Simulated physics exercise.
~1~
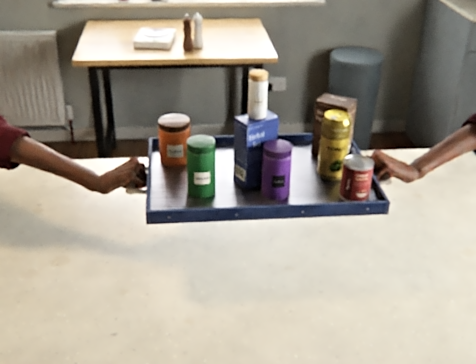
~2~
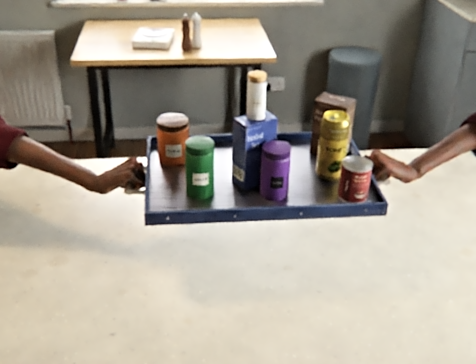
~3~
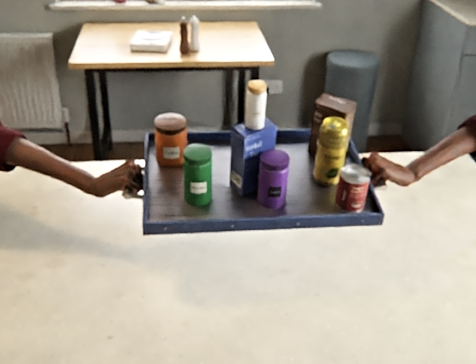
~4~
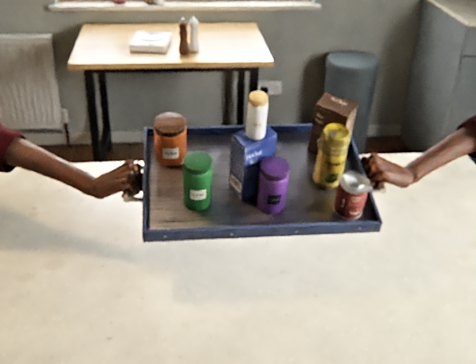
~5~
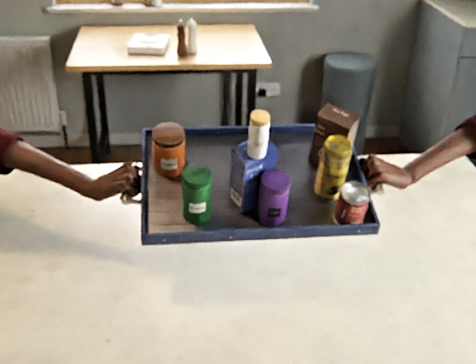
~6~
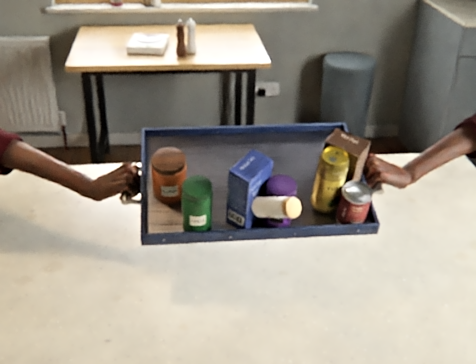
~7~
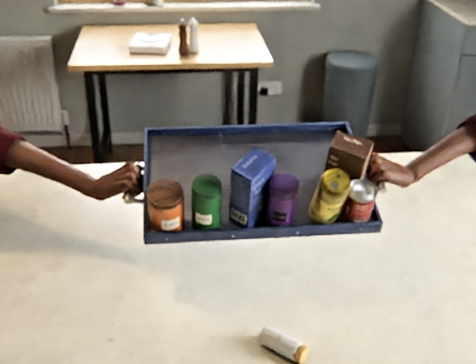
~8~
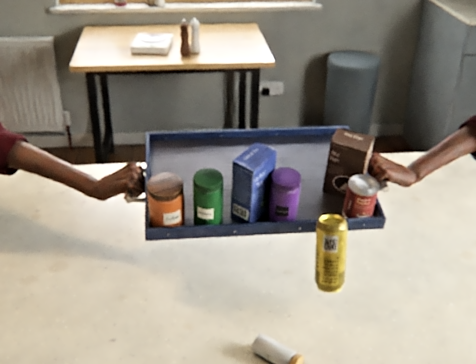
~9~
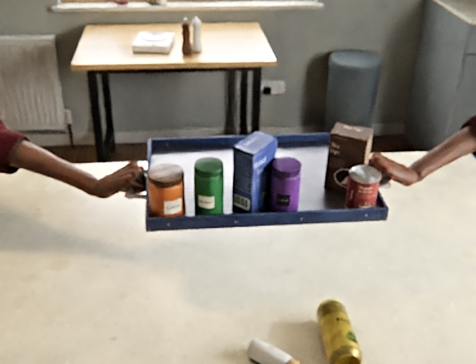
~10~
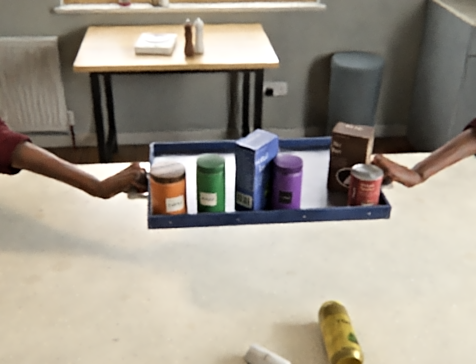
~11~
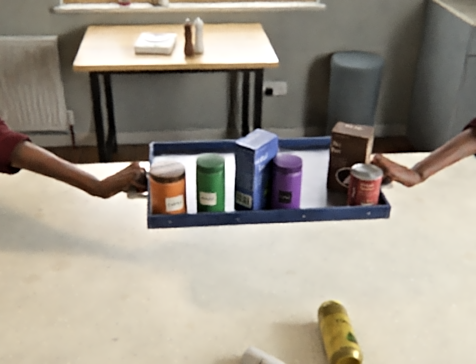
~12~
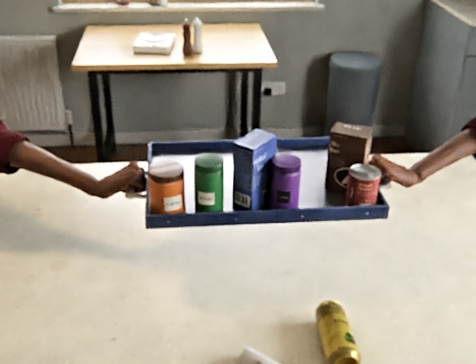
A blue-rimmed tray held by two hands dipped toward the viewer, tipping the white shaker over and off onto the table, then the yellow can tumbled after it; the tray levelled again with the remaining jars, cartons and red tin standing, several shifted forward.
